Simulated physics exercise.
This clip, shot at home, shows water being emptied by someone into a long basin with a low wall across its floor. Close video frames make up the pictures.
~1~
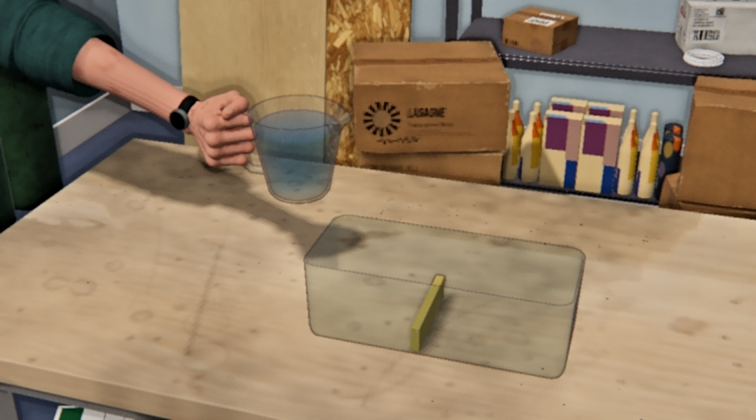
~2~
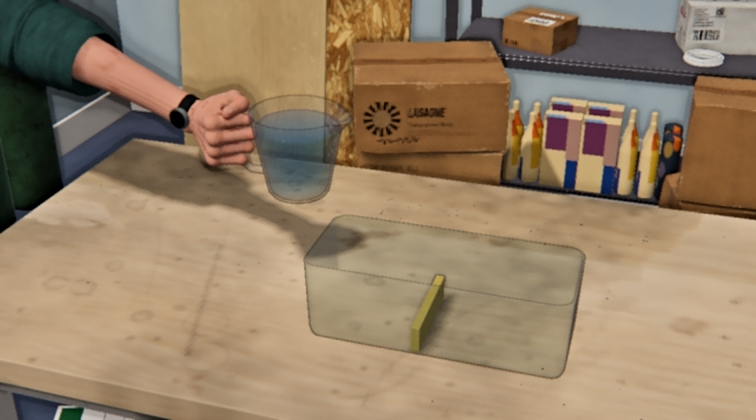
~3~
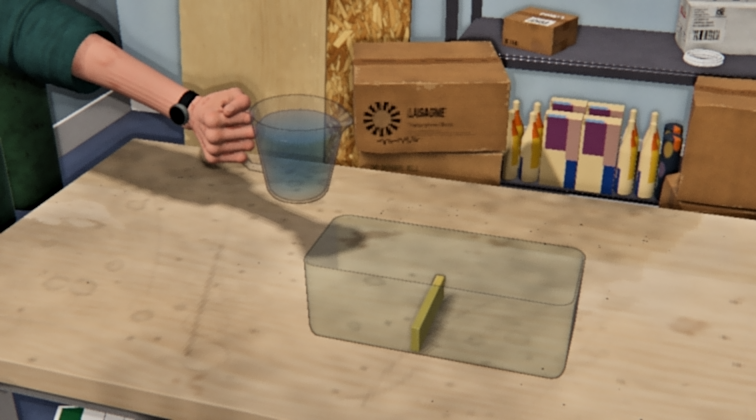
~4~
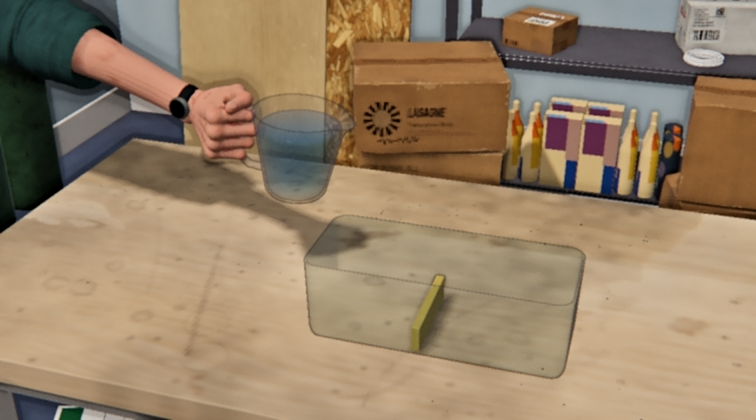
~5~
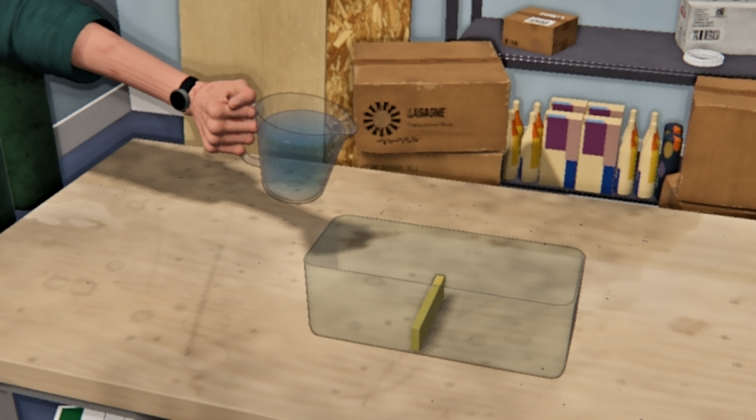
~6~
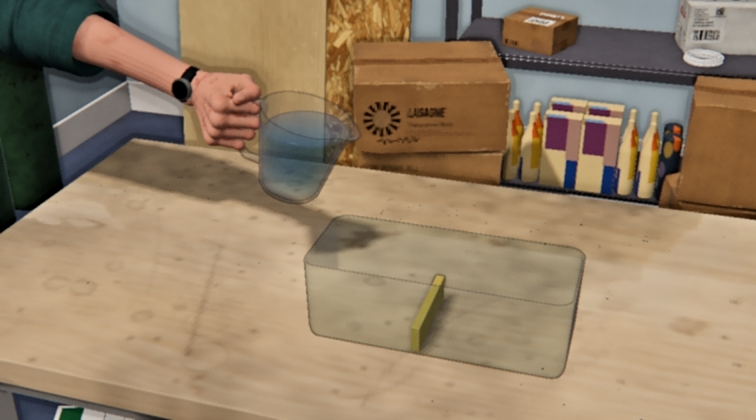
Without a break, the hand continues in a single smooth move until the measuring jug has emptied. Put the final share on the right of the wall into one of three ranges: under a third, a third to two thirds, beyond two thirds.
Lower than a third.
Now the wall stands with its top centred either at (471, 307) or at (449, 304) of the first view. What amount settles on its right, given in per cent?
Record: Case 1 near 10 %, case 2 near 10 %.
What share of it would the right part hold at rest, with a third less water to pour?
Near 10 parts in a hundred.
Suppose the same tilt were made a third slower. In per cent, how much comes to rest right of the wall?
Roughly 10 per cent ends up there.
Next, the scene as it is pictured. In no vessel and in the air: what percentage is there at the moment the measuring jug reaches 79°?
Some 25 per cent, I'd say.
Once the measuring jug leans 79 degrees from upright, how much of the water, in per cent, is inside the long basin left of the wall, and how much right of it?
So the left part has 15 percent, while the right part has 0.
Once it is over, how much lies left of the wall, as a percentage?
That share comes out near 85 percent.
A moment on, the measuring jug is tipped on its side and 60 per cent is still to pour, 15 is left of the wall and 0 right of it.
Next, the measuring jug is tipped right over and 8 per cent is still to pour, 78 is left of the wall and 2 right of it.
Then the measuring jug is tipped right over and 0 per cent is still to pour, 88 is left of the wall and 9 right of it.
Later the measuring jug is tipped right over and 0 per cent is still to pour, 86 is left of the wall and 10 right of it.
At rest 86 per cent lies left of the wall, 10 right of it and 3 outside.
